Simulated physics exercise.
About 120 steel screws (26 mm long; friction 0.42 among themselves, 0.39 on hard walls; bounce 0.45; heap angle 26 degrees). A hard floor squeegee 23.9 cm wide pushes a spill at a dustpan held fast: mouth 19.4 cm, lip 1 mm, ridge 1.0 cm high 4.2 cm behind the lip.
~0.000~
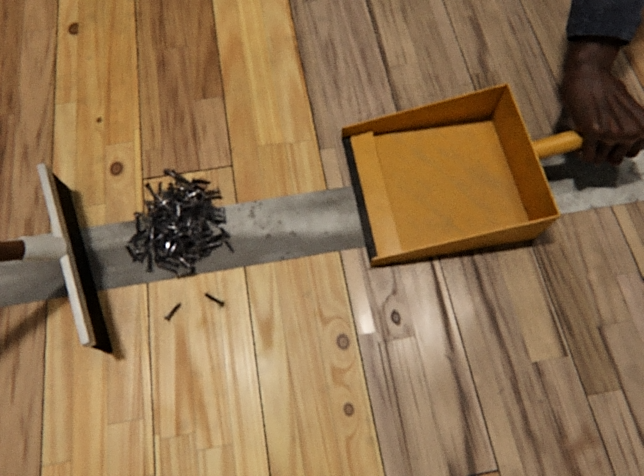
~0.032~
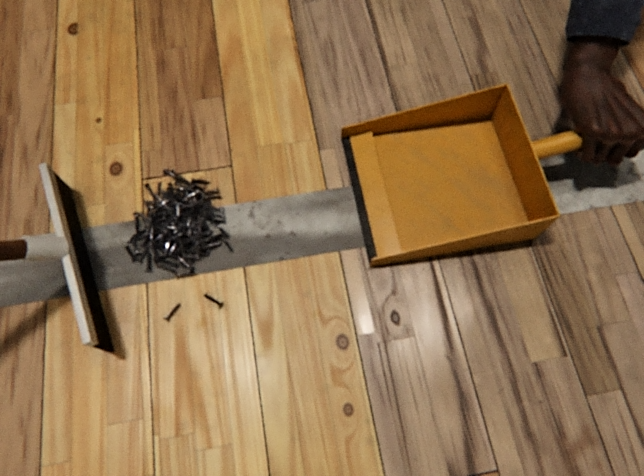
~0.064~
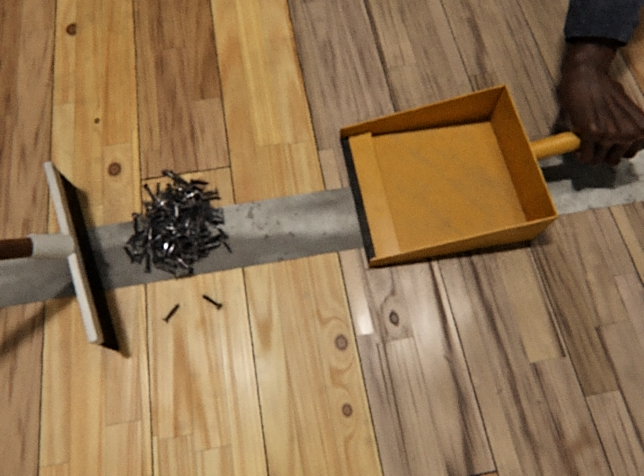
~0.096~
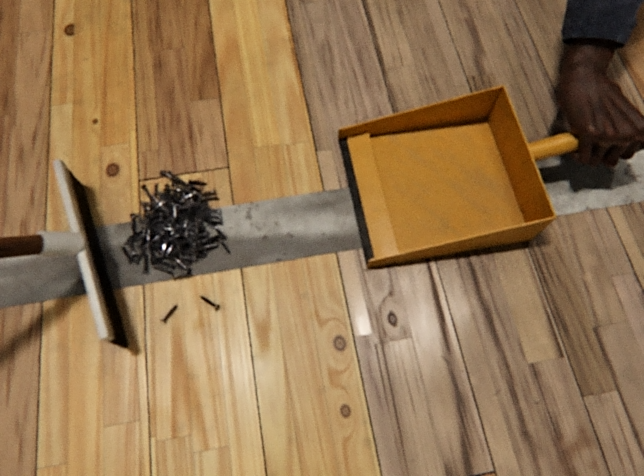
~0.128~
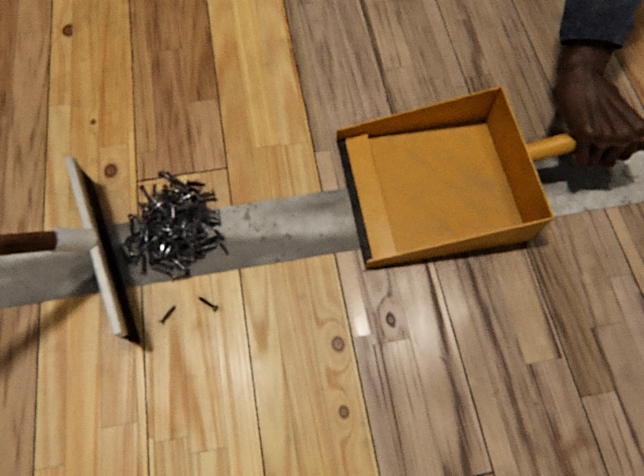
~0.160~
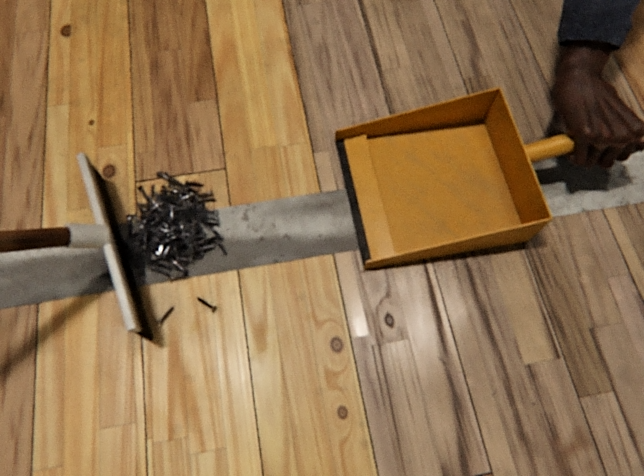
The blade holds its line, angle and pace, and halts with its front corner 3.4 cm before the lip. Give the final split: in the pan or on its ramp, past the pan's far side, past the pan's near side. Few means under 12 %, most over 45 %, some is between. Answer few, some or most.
Pan: Few, far side: Some, near side: Few.
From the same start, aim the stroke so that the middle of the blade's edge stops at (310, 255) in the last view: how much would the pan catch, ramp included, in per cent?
About 5 per cent.
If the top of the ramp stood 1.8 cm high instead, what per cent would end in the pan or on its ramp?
It would be near 5 per cent.
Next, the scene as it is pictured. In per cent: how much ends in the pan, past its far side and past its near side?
Pan 5, far side 20, near side 0.
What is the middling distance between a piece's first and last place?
Some 22 cm.
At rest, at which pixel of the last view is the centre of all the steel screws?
At about (323, 174).
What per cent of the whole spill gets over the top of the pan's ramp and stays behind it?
About 0 per cent.
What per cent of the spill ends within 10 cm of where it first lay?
About 0 per cent.
After 0.39 s, middle of the blade 18 cm from the lip; 0 % over the lip, far side 5 %, near side 0 %.
After 0.54 s, middle of the blade 10 cm from the lip; 0 % over the lip, far side 15 %, near side 0 %.
After 0.81 s, middle of the blade 6 cm from the lip; 5 % over the lip, far side 20 %, near side 0 %.
By 1.5 s all is still; pan 5 %, far side 20 %, near side 0 %, in front of the lip or behind the blade 70 %.
